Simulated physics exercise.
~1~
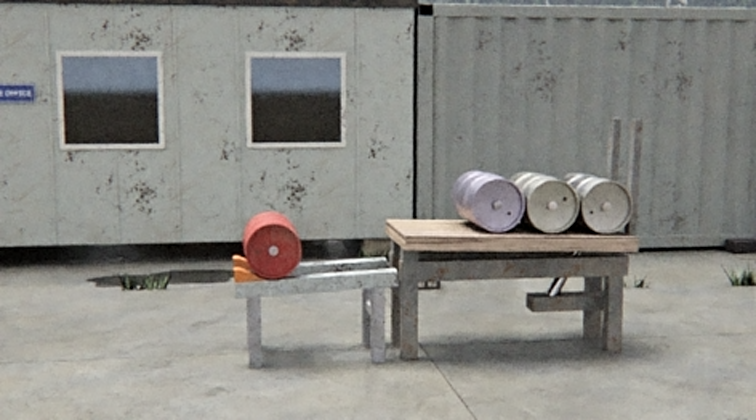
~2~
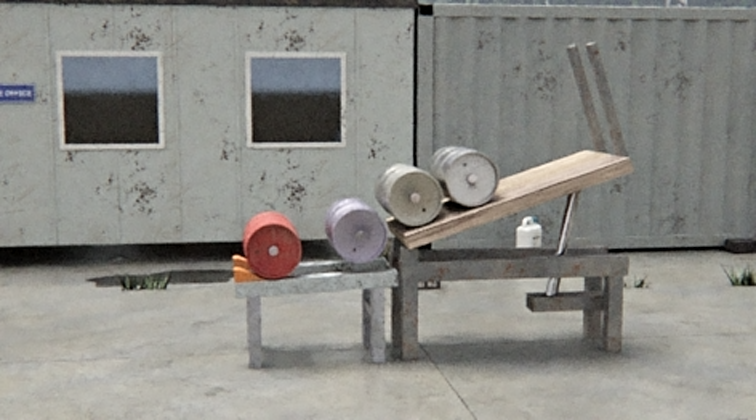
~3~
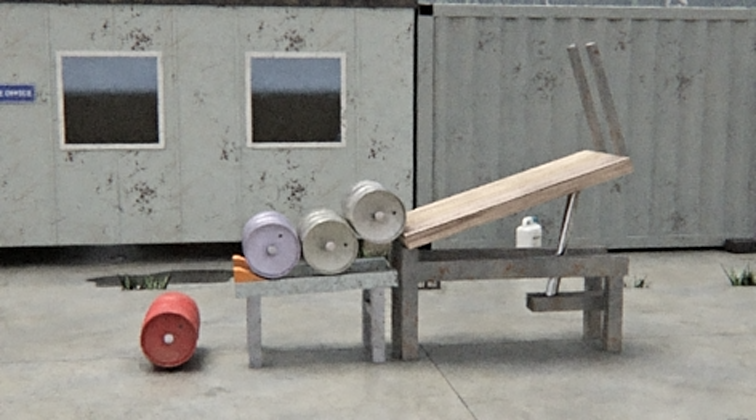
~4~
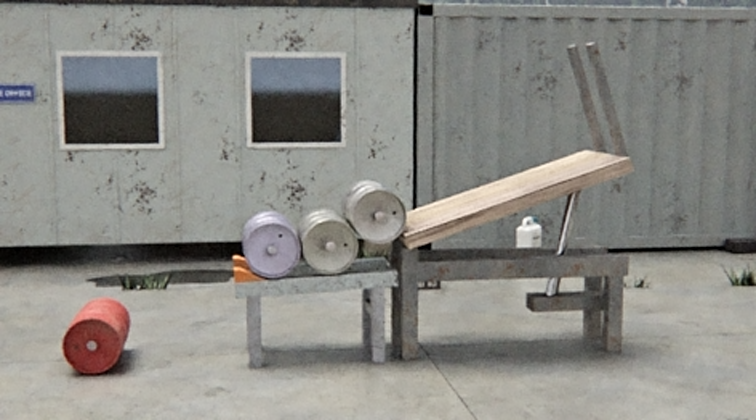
Three kegs roll down the tilting deck, and the red keg drops off the rack's left end and rolls left.
